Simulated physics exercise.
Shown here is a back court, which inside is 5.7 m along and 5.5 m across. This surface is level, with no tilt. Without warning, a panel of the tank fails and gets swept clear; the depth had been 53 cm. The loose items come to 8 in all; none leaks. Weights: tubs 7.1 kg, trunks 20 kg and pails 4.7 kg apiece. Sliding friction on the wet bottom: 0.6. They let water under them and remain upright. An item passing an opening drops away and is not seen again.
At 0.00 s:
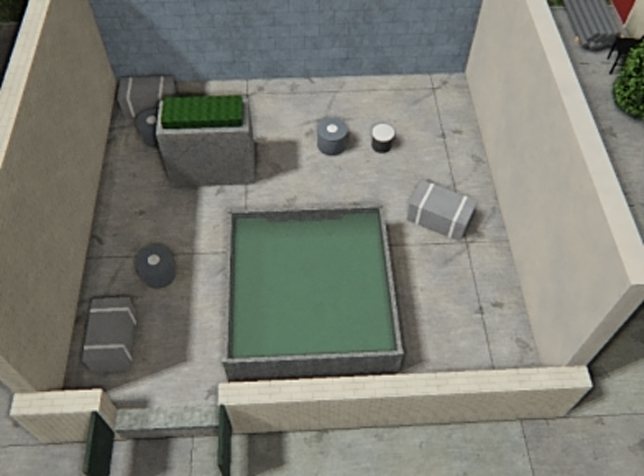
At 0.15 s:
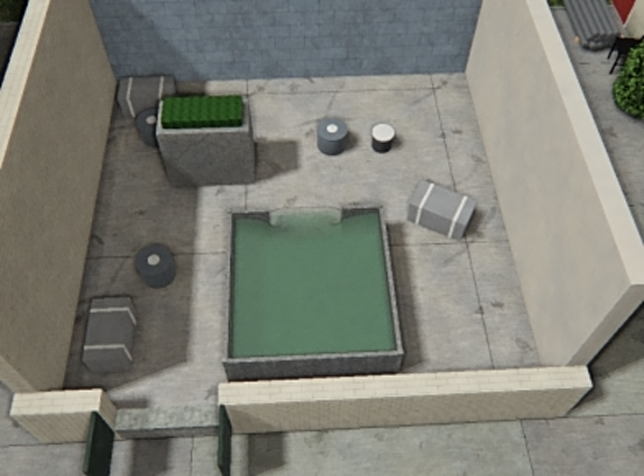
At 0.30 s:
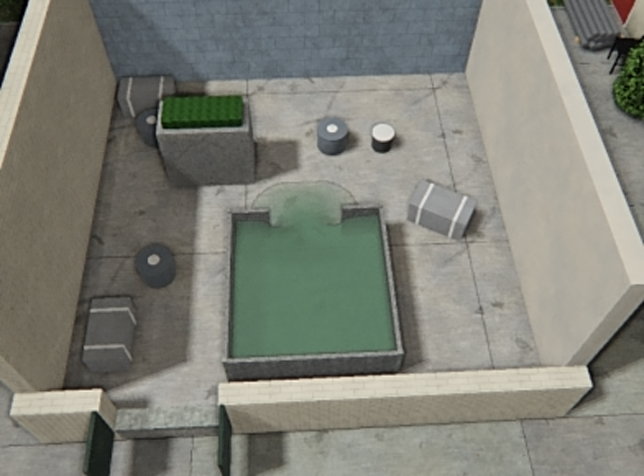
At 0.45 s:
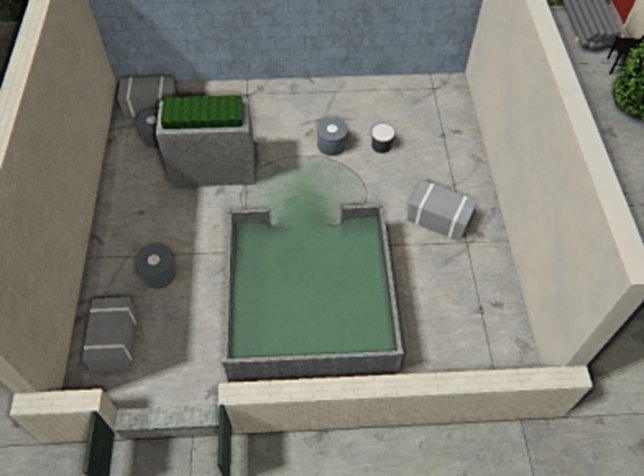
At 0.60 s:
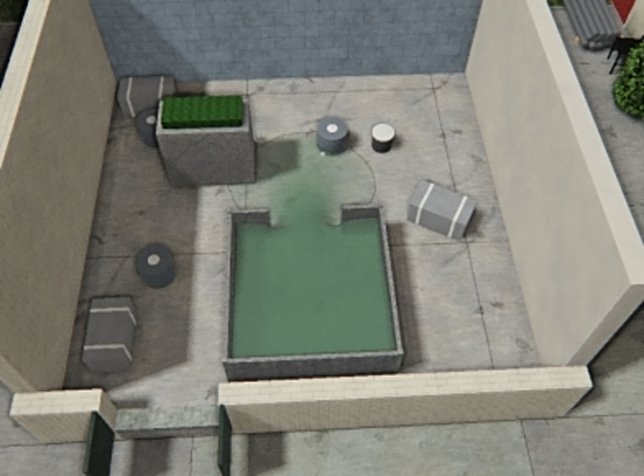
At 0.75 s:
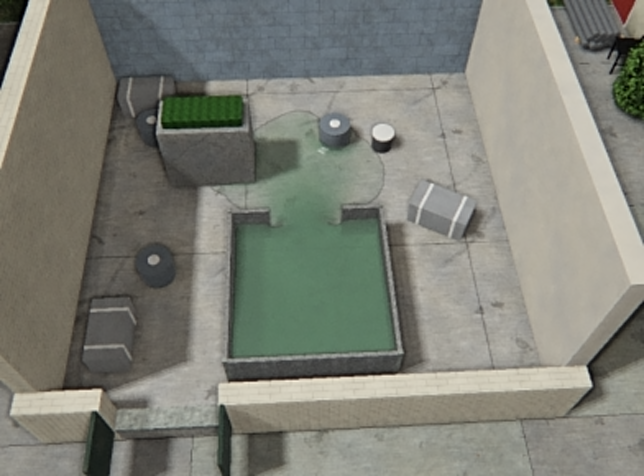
In a walled court, a square tank of green water stands among scattered grey containers and a planter. A gap opens in its far side, and water spills through, spreading in a widening thin sheet across the paving toward the back wall, slightly nudging one round tub while the rest stay still.
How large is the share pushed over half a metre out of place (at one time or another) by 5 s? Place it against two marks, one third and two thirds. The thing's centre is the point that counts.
It is a medium share, a third or more but below two thirds.
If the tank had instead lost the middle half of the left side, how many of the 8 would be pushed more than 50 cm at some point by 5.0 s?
The answer then is 4.
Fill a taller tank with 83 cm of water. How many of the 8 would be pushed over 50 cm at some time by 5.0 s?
With that change, 6 of them.
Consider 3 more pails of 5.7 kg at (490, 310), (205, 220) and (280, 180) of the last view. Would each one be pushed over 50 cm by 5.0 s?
Outcome: Stays within first, stays within next, breaks the threshold last.
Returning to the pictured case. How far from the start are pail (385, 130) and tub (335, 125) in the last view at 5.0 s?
Shifts in order: 200 cm; 250 cm.
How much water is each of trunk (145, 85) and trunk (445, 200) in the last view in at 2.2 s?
First roughly 2 cm, second roughly 0 cm.
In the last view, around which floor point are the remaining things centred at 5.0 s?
Near (270, 222).
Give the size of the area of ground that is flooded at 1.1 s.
Roughly 10.0 m2.
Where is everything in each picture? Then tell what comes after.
The first frame shows a tub at (332, 129) rests on the ground; a tub at (154, 260) rests on the ground; 3.8 m2 under water; 0 of 8 have shifted.
The second frame shows a tub at (332, 129) rests on the ground; a tub at (154, 260) rests on the ground; 4.3 m2 under water; 0 of 8 have shifted.
The third frame shows a tub at (332, 129) rests on the ground; a tub at (154, 260), on the bottom; water covers 4.9 m2; 0 of 8 have shifted.
The fourth frame shows a tub at (332, 129), on the bottom; a tub at (154, 260), on the bottom; 5.8 m2 under water; 0 of 8 have shifted.
The fifth frame shows a tub at (332, 129), on the bottom; a tub at (154, 260) rests on the ground; water covers 6.4 m2; 0 of 8 have shifted.
The sixth frame shows a tub at (335, 124), on the bottom, 10 cm from its start; a tub at (154, 260) rests on the ground; water covers 7.2 m2; 1 of 8 have shifted.
After 1.1 s 1 of 8 are over 50 cm from their spots; 0 afloat.
After 2.2 s 2 of 8 are over 50 cm from their spots; 1 afloat.
After 3.5 s 2 of 8 are over 50 cm from their spots; 3 afloat.
After 5.0 s 4 of 8 are over 50 cm from their spots, and 4 have been at some point; 4 afloat.
